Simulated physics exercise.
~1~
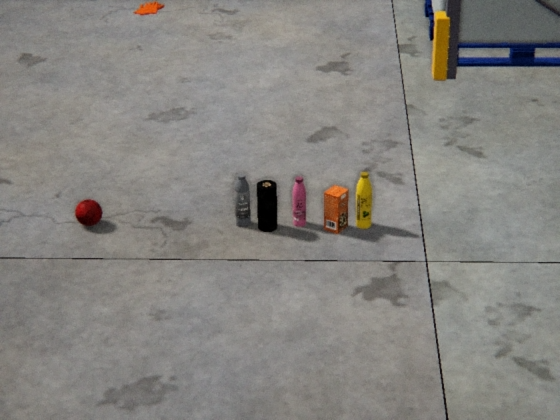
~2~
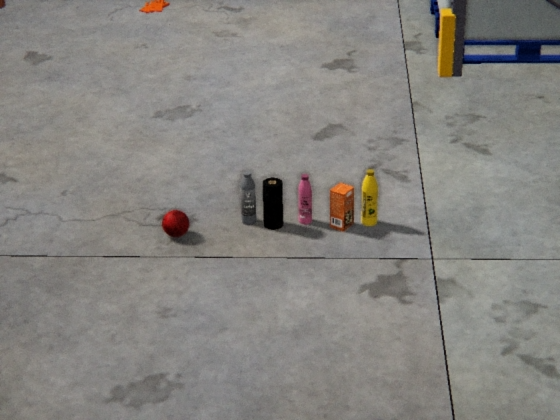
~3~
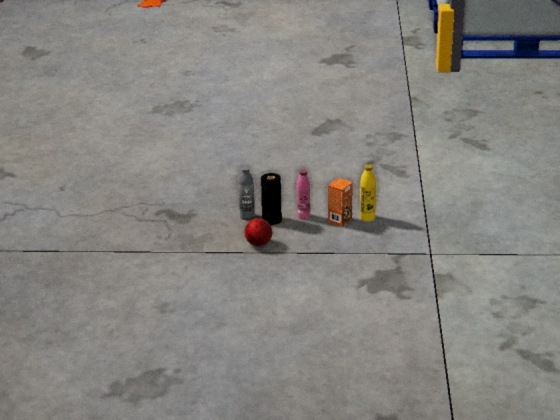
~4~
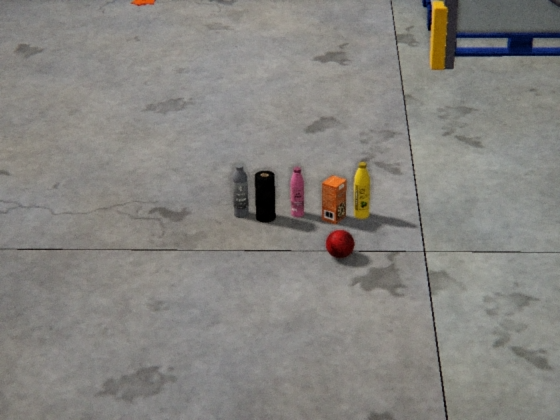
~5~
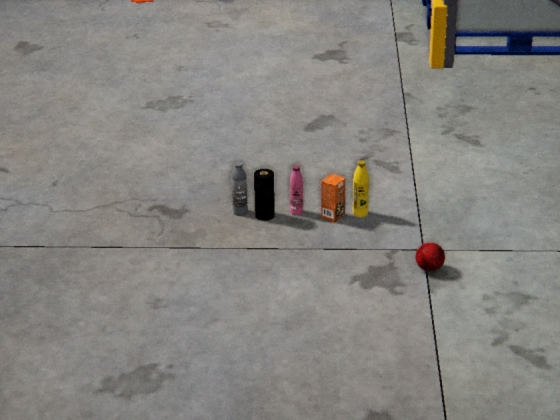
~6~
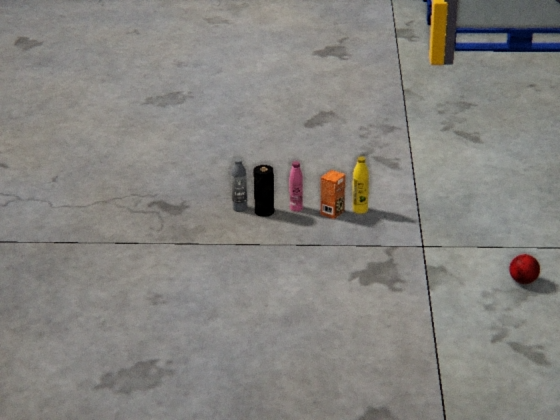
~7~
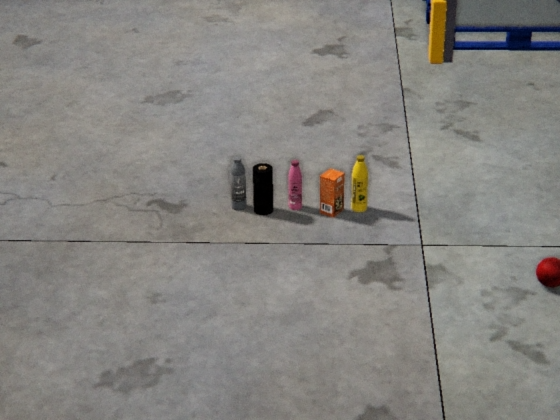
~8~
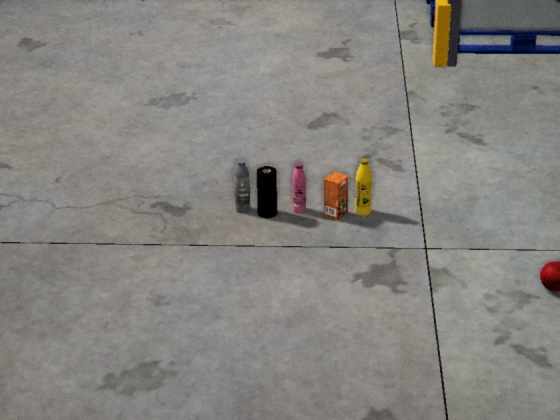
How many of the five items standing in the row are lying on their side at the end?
None of them are. The grey bottle, black roll, pink bottle, orange carton and yellow bottle all remain upright as the red ball rolls past in front.
